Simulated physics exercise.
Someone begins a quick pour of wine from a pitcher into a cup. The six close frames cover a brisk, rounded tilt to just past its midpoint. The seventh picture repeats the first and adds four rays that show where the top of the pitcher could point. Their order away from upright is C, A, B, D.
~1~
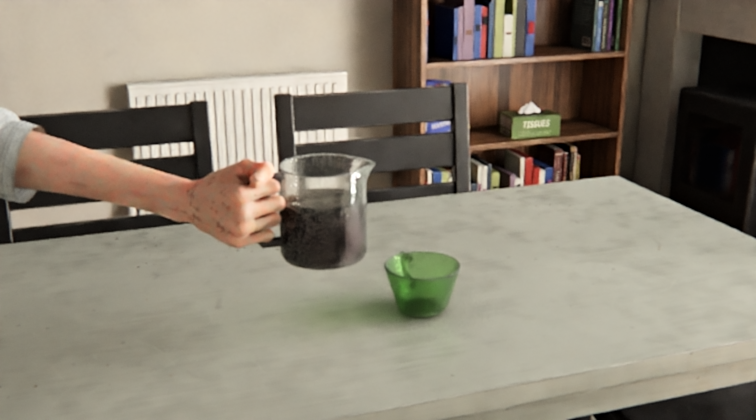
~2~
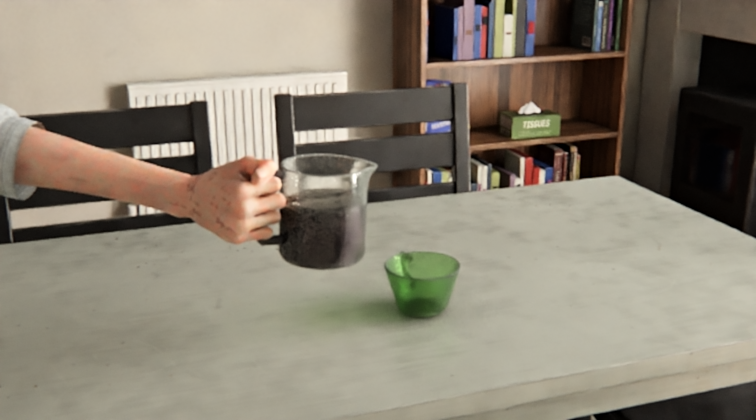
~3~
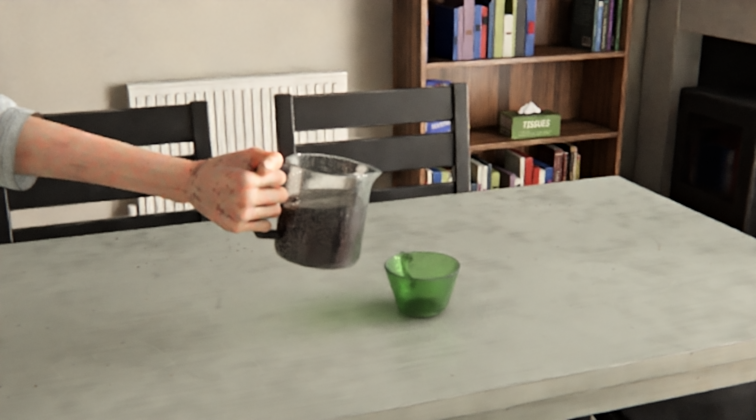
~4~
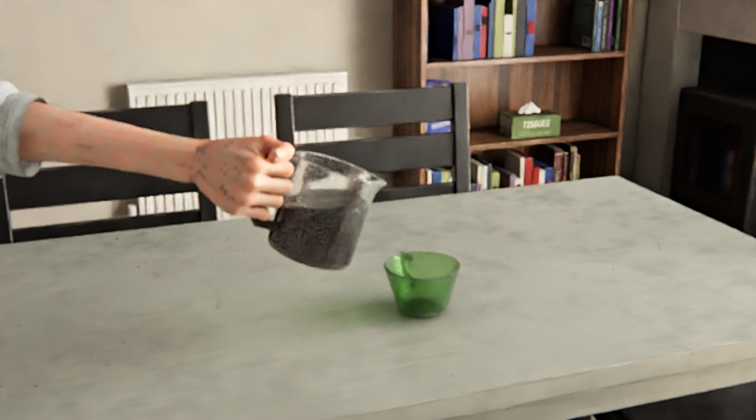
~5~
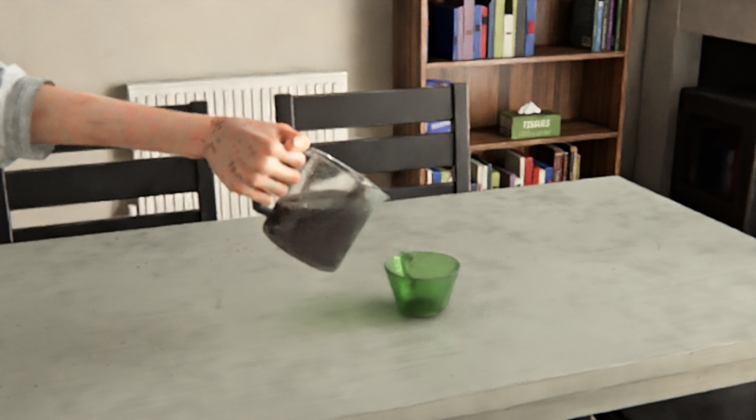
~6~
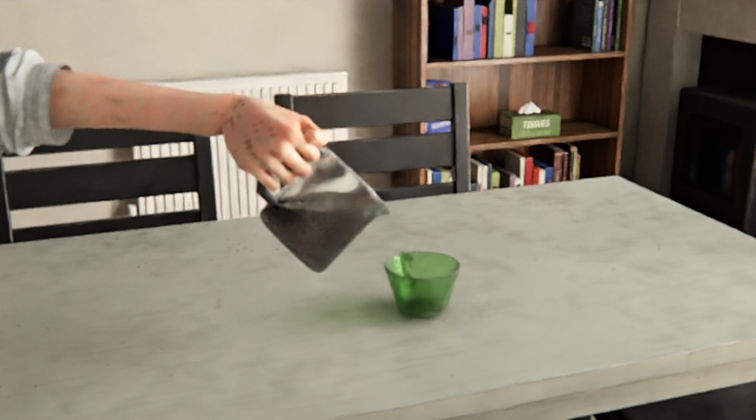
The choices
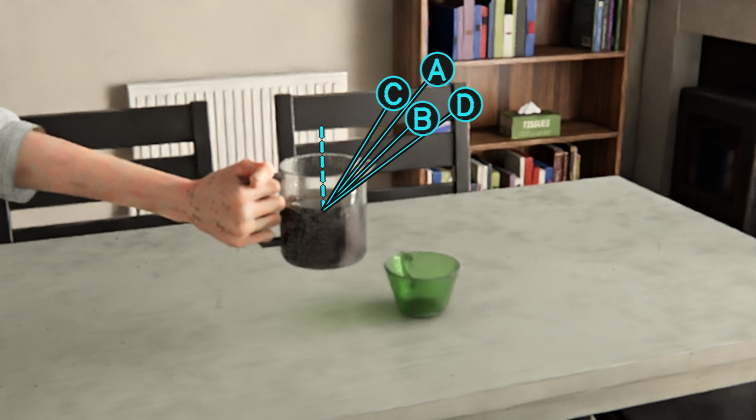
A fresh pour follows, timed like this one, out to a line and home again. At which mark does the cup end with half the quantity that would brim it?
Mark D.
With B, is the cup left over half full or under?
Under half.
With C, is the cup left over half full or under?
Under.
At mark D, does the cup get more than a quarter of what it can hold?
Yes, it does.
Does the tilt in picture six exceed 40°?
Yes, it does.
On the marked copy, A at (426, 82); B at (408, 128); C at (385, 108); D at (451, 113).
Choosing A, the cup ends with about 5 % of what it can hold.
Choosing B, the cup ends with about 20 % of what it can hold.
Choosing C, nothing reaches the cup.
Choosing D, the cup ends with about 44 % of what it can hold; 3 % of the wine is spilt.
